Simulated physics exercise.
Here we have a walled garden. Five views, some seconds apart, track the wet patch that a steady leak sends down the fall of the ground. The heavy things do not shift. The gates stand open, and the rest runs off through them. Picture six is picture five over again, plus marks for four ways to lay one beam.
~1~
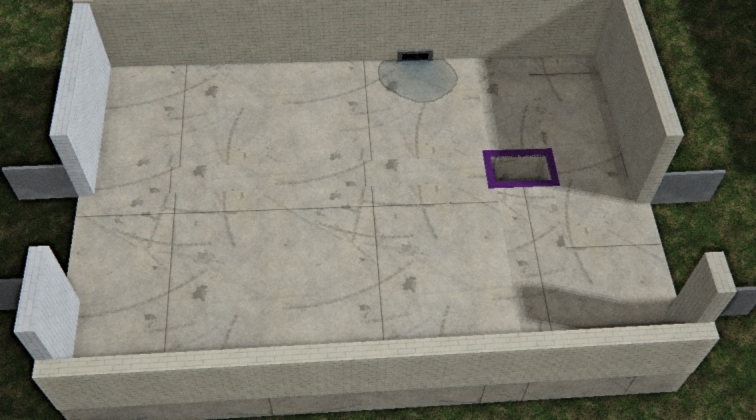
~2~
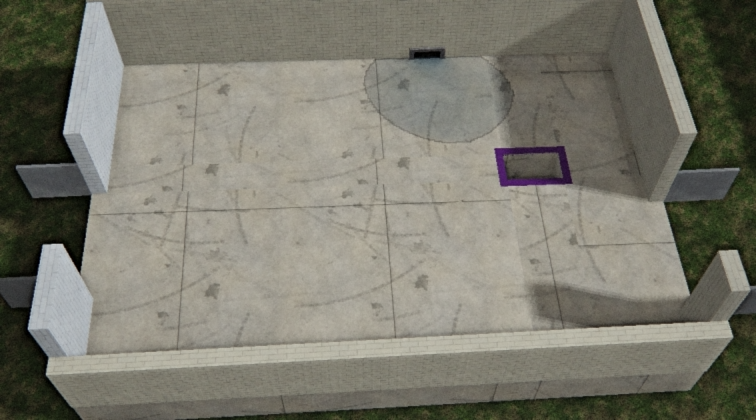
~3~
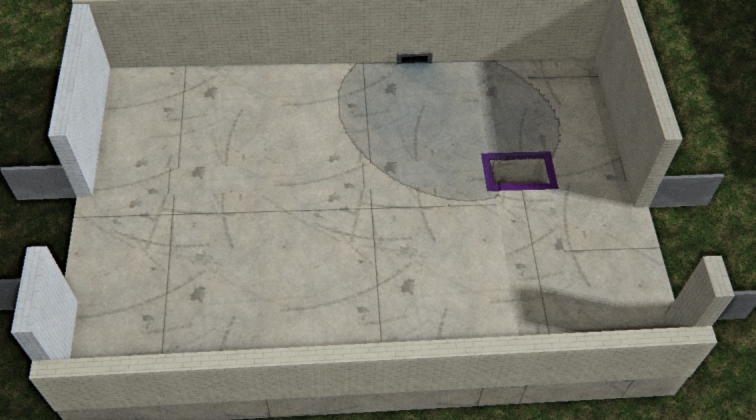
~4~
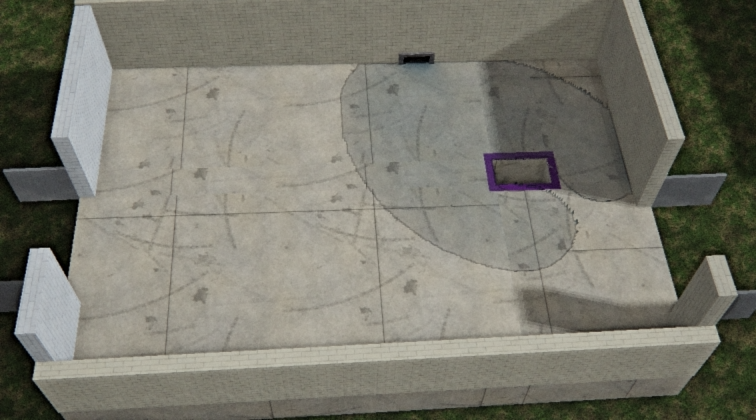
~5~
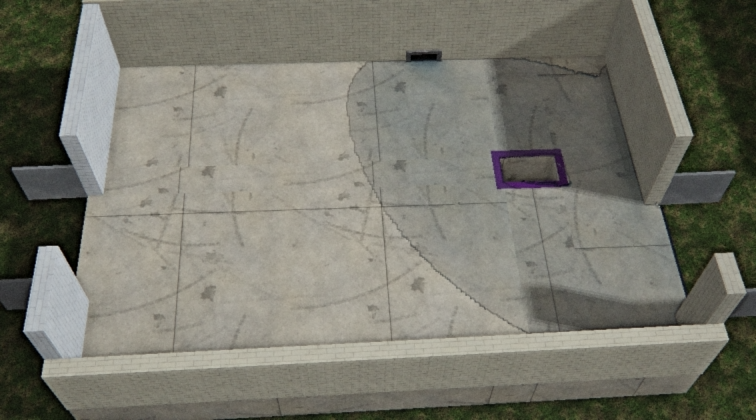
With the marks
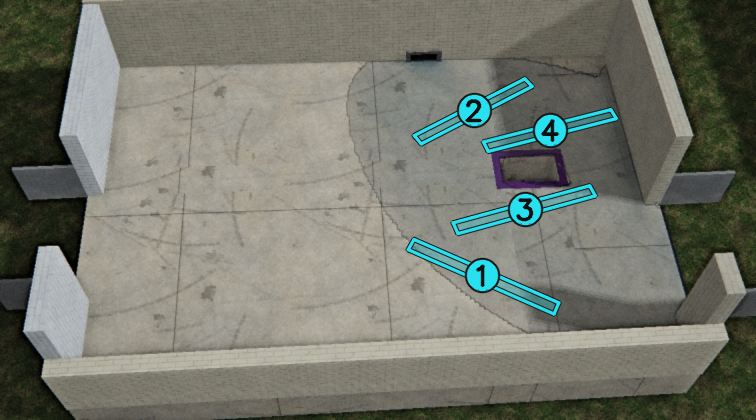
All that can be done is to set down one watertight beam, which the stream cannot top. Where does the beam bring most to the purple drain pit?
The answer is spot 3.
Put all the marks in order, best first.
Best to worst: 3, 1, 4, 2.
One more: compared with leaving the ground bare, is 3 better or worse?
Spot 3 is better.
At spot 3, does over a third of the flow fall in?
Yes.
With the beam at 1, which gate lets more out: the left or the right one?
More leaves on the right.
In cyan, 1 from (411, 244) to (556, 308); 2 from (417, 139) to (528, 82); 3 from (455, 228) to (592, 190); 4 from (485, 146) to (613, 114).
With 1, about 35 % of the stream goes into the purple drain pit, about 65 % out by the gates.
With 2, about 2 % of the stream goes into the purple drain pit, about 98 % out by the gates.
With 3, about 61 % of the stream goes into the purple drain pit, about 39 % out by the gates.
With 4, about 15 % of the stream goes into the purple drain pit, about 79 % out by the gates.
